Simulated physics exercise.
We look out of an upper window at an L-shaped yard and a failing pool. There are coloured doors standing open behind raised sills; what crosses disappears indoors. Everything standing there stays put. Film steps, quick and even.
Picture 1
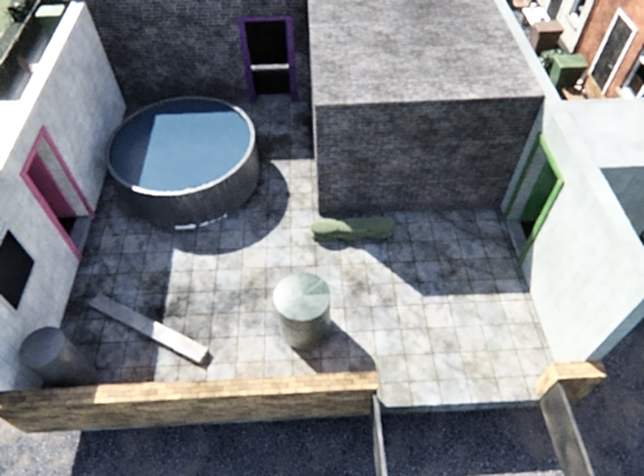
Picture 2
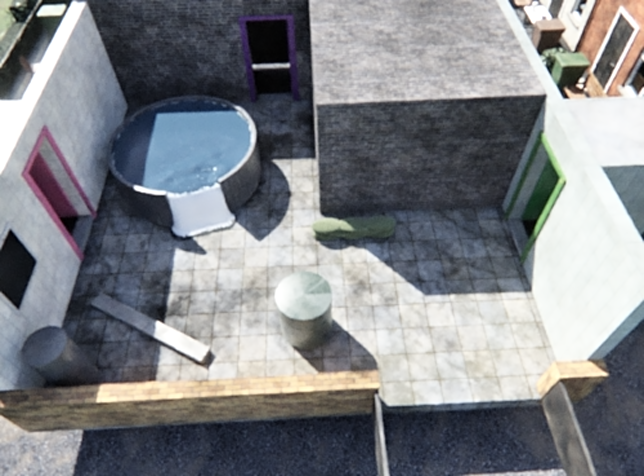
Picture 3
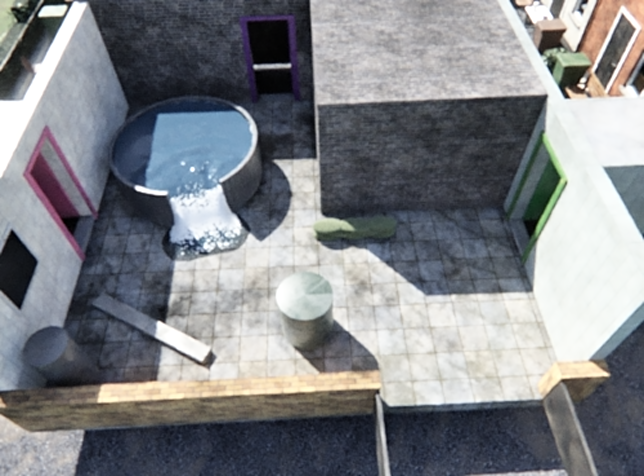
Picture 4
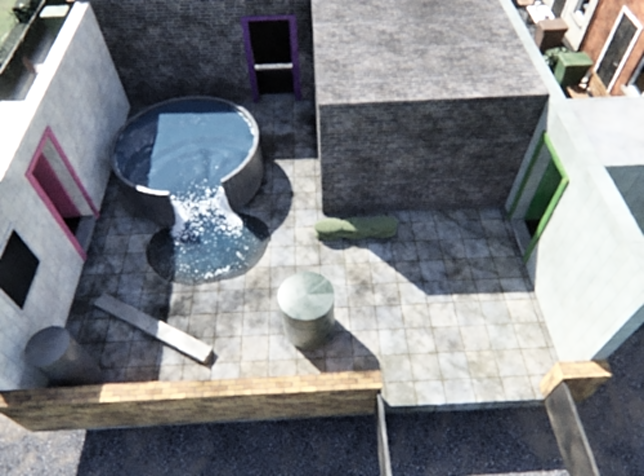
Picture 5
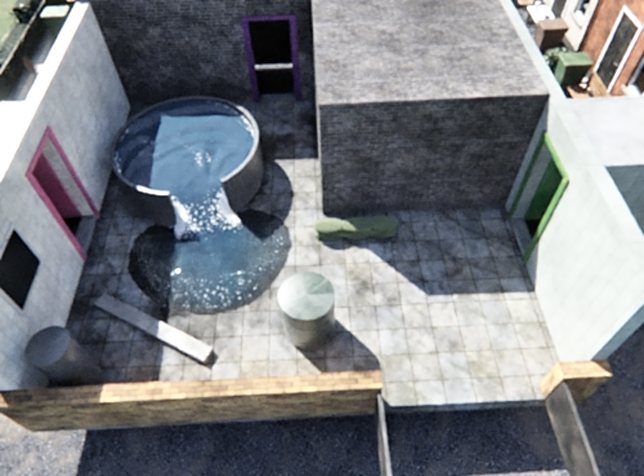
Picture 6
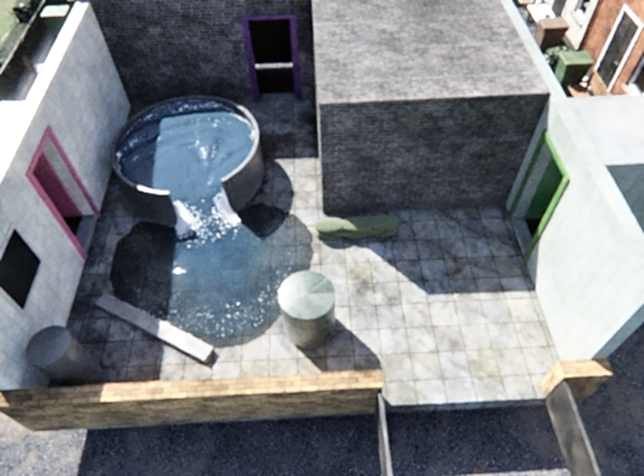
A round grey pool of blue water stands at the back left of a walled, paved yard, seen from high above by a still camera. Pink, purple and green doorframes edge the yard, with a grey block, a green bench-like shape, a pale cylinder and a plank between. Water bursts from the pool's front, foams onto the paving and spreads toward the plank and cylinder.
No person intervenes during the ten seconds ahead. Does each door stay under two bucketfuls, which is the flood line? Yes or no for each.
Green door - no, it floods; purple door - yes, stays under; pink door - yes, stays under.
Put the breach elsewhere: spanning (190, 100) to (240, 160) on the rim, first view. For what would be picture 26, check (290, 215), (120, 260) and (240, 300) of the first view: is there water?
In the order given: Swamped, untouched and swamped.
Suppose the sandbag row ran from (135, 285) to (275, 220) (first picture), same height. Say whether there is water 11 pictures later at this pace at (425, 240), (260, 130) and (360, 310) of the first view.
Point one: Untouched. Point two: Untouched. Point three: Submerged.
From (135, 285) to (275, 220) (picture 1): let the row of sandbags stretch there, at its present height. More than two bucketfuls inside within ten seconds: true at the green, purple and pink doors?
Green falls short, purple tops the mark, pink tops the mark.
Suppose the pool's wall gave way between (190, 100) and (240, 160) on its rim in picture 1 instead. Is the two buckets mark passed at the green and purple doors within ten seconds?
Green: Falls short; purple: Exceeds it.
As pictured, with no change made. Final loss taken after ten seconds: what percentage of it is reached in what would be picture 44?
Working it through, I arrive at 35 per cent.
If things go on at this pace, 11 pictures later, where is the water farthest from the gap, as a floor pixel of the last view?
The farthest wet spot is near (486, 362).
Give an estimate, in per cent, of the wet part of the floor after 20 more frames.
About 65 in a hundred.
A moment on, water covers 35 % of the floor; the green door not reached, the purple door not reached, the pink door not reached.
Next, water covers 50 % of the floor; the green door not reached, the purple door not reached, the pink door wet at the sill, nothing in.
Then, water covers 65 % of the floor; the green door wet at the sill, nothing in, the purple door not reached, the pink door wet at the sill, nothing in.
Later, water covers 75 % of the floor; the green door under two buckets in, the purple door not reached, the pink door wet at the sill, nothing in.
In the end, water covers 90 % of the floor; the green door far over two buckets in, the purple door wet at the sill, nothing in, the pink door wet at the sill, nothing in.
